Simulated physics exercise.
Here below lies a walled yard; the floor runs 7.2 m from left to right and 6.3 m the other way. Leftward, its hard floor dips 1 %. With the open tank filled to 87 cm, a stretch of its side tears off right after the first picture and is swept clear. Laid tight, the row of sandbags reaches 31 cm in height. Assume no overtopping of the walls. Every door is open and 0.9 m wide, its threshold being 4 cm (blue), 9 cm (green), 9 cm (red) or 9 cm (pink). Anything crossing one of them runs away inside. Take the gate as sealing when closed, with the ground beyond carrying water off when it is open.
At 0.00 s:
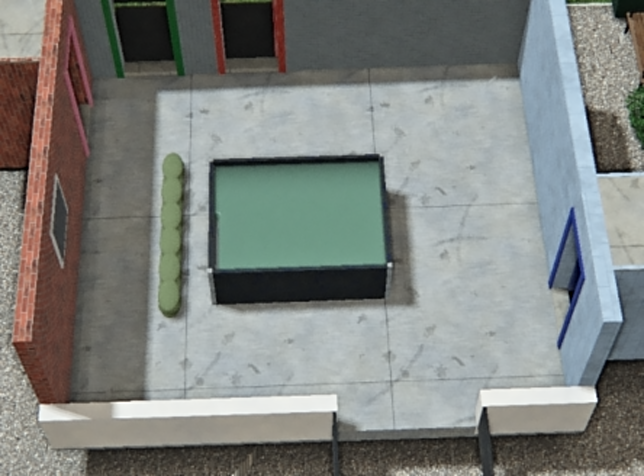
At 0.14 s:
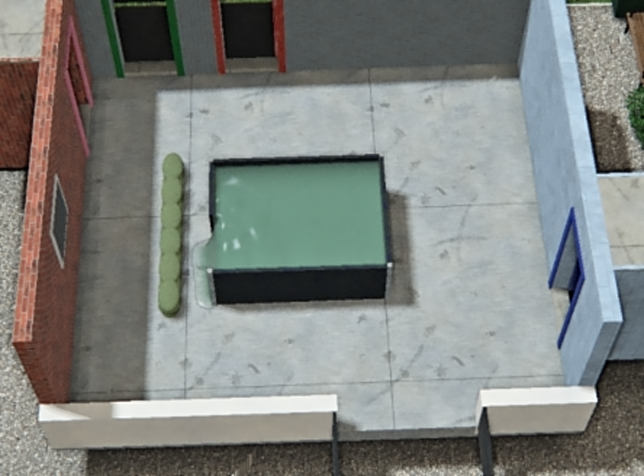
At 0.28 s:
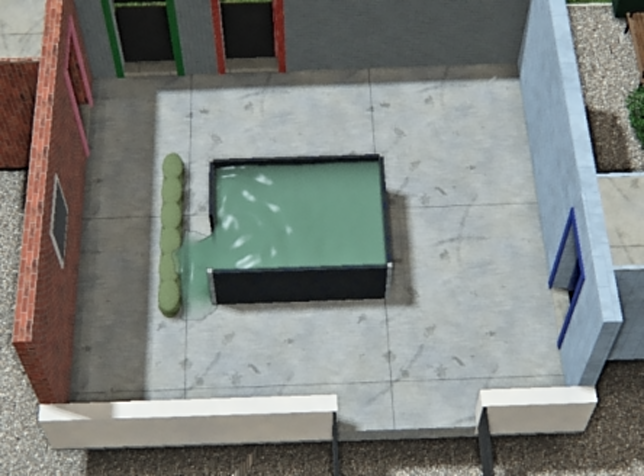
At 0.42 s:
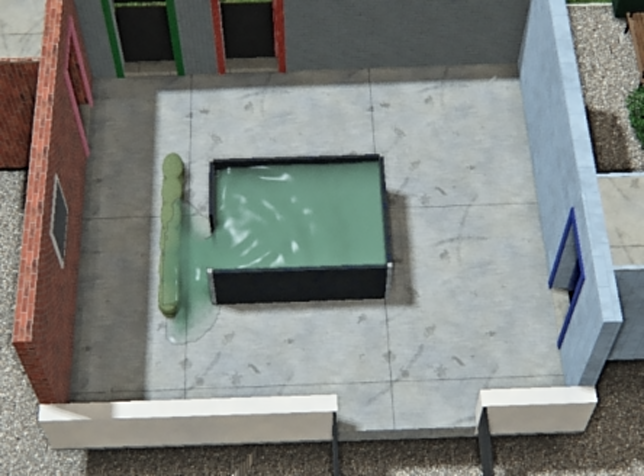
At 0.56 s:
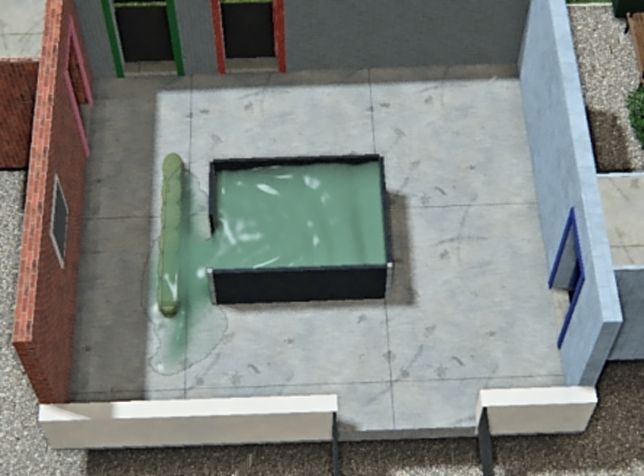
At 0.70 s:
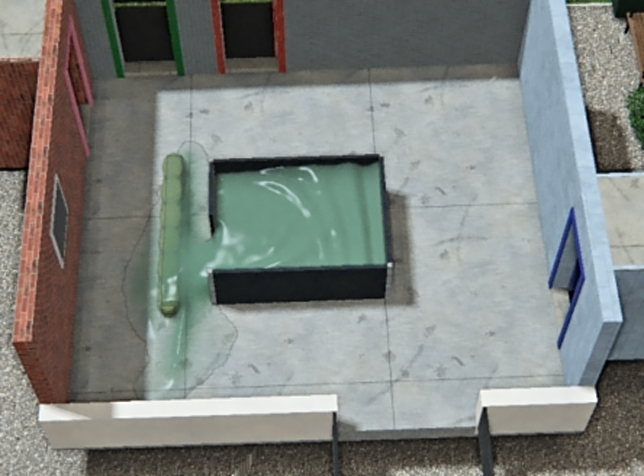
Green water pours from the tank's left side, reaches the sandbags and spreads around them.
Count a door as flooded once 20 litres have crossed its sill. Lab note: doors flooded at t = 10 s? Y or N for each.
One by one: Blue door: The inflow ends up higher than the cap; green door: The inflow ends up higher than the cap; red door: The inflow ends up higher than the cap; pink door: The inflow ends up higher than the cap.
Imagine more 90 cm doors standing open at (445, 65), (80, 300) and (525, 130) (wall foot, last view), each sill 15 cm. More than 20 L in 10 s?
Door 1: Lower; door 2: Higher; door 3: Lower.
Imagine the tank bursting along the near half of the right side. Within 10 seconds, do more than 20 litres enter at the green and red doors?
At green the amount is beneath the mark, while at red it is beneath the mark.
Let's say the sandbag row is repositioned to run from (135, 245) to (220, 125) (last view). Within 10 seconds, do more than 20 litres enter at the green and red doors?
Result: Green door beyond the limit; red door inside the limit.
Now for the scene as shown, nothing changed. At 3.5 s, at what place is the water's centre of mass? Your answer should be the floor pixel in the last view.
Near (235, 257).
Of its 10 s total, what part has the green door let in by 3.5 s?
Around 20 percent.
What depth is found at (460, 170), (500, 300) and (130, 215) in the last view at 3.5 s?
Reading - approx. 0 / 0 / 6 cm.
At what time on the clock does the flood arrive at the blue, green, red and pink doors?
The front reaches blue at 4.5 s, green at 1.5 s, red at 1.3 s, pink at 2.0 s.
After 1.4 s water covers 30 % of the floor and is deepest (70 cm) near (185, 279); blue door not reached, green door not reached, red door 8 cm at the sill, 0 L in, pink door not reached.
After 2.2 s water covers 45 % of the floor and is deepest (58 cm) near (185, 279); blue door not reached, green door 10 cm at the sill, 0 L in, red door 14 cm at the sill, 14 L in, pink door 7 cm at the sill, 0 L in.
After 3.5 s water covers 60 % of the floor and is deepest (44 cm) near (185, 279); blue door not reached, green door 20 cm at the sill, 28 L in, red door 14 cm at the sill, 35 L in, pink door 7 cm at the sill, 0 L in.
After 6.0 s water covers 85 % of the floor and is deepest (26 cm) near (185, 279); blue door 9 cm at the sill, 14 L in, green door 11 cm at the sill, 76 L in, red door 14 cm at the sill, 69 L in, pink door 18 cm at the sill, 24 L in.
After 10.0 s water covers 95 % of the floor and is deepest (19 cm) near (185, 279); blue door 4 cm at the sill, 59 L in, green door 14 cm at the sill, 139 L in, red door 12 cm at the sill, 130 L in, pink door 14 cm at the sill, 96 L in.
